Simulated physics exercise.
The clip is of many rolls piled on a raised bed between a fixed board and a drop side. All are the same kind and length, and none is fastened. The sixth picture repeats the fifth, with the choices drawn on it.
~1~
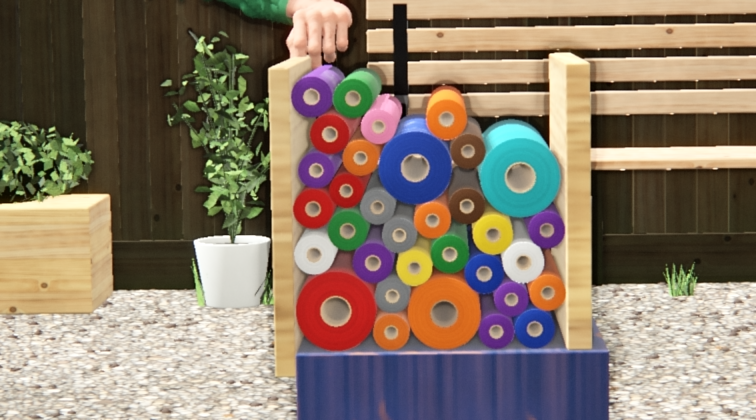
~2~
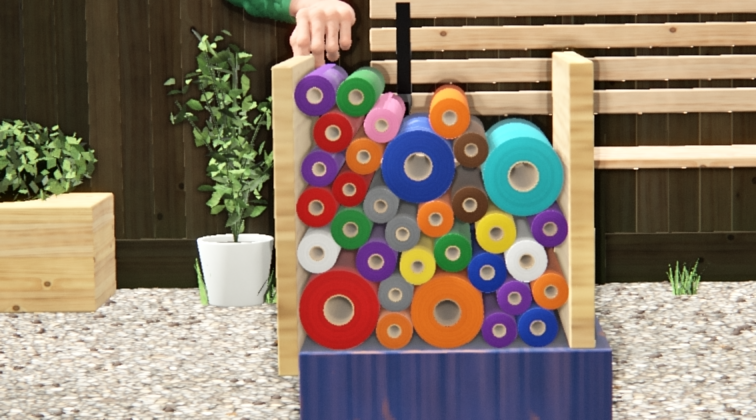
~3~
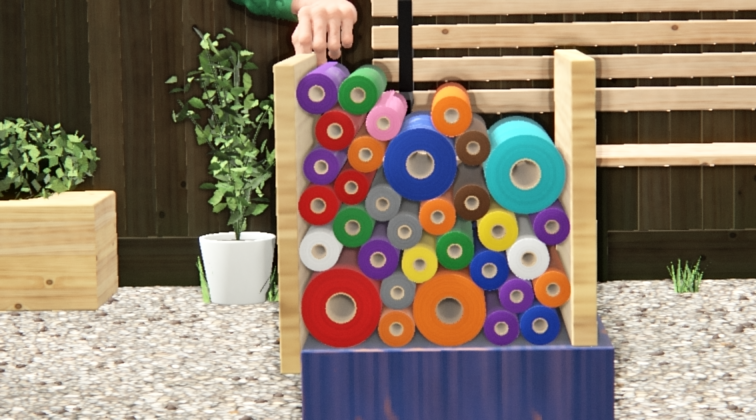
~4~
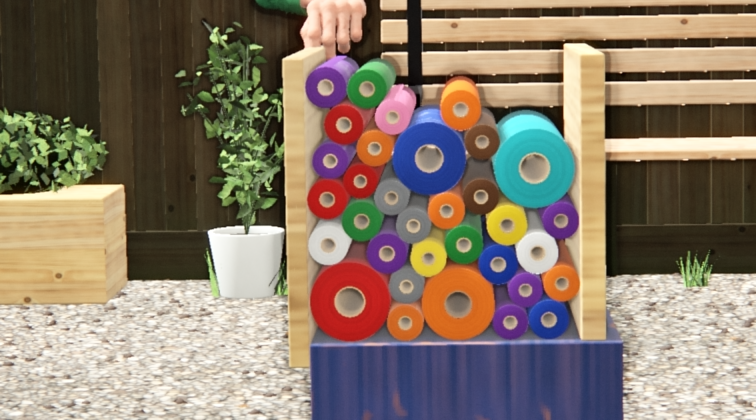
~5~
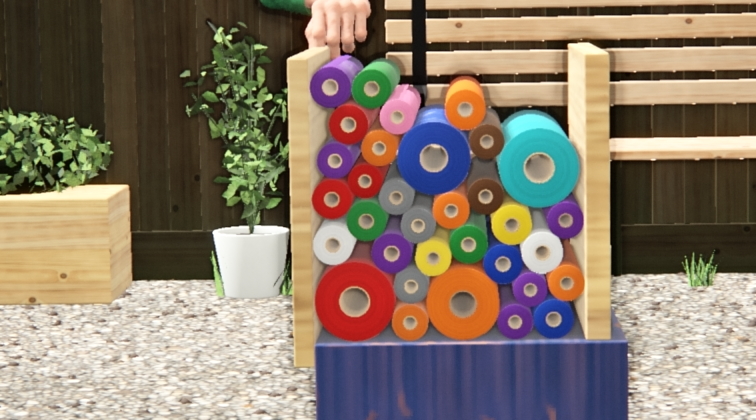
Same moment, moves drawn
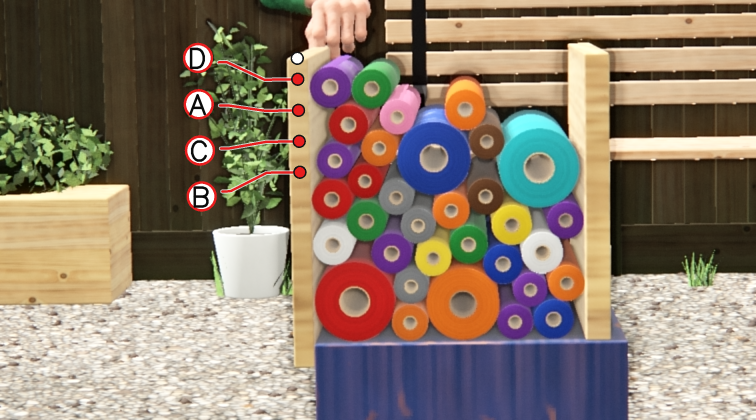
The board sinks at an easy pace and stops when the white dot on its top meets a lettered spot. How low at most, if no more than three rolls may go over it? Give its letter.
Down to B.
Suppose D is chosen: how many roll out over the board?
The count is none.
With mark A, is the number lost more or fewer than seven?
It loses fewer than seven.
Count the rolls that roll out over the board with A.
It comes to none.
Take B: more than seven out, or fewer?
Fewer than seven.
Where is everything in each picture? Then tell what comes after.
Side board (296, 203); a red roll (336, 311); a grey roll (393, 296), in the first picture.
A grey roll (396, 295); a green roll (351, 229), in the second picture.
A grey roll (405, 231); a red roll (351, 187), in the third picture.
A turquoise roll (535, 168); a purple roll (325, 88), in the fourth picture.
Side board (315, 193); a red roll (355, 302); a grey roll (411, 286), in the fifth picture.
On the marked copy, A at (298, 110); B at (300, 172); C at (299, 142); D at (298, 79); the white dot at (297, 59).
Taking B. A third of the way, top of the board (310, 115).
Two thirds of the way, top of the board (311, 171).
When it is over, top of the board (311, 171), one out over the board.
As for the rest, A none out over the board; C none out over the board; D none out over the board.
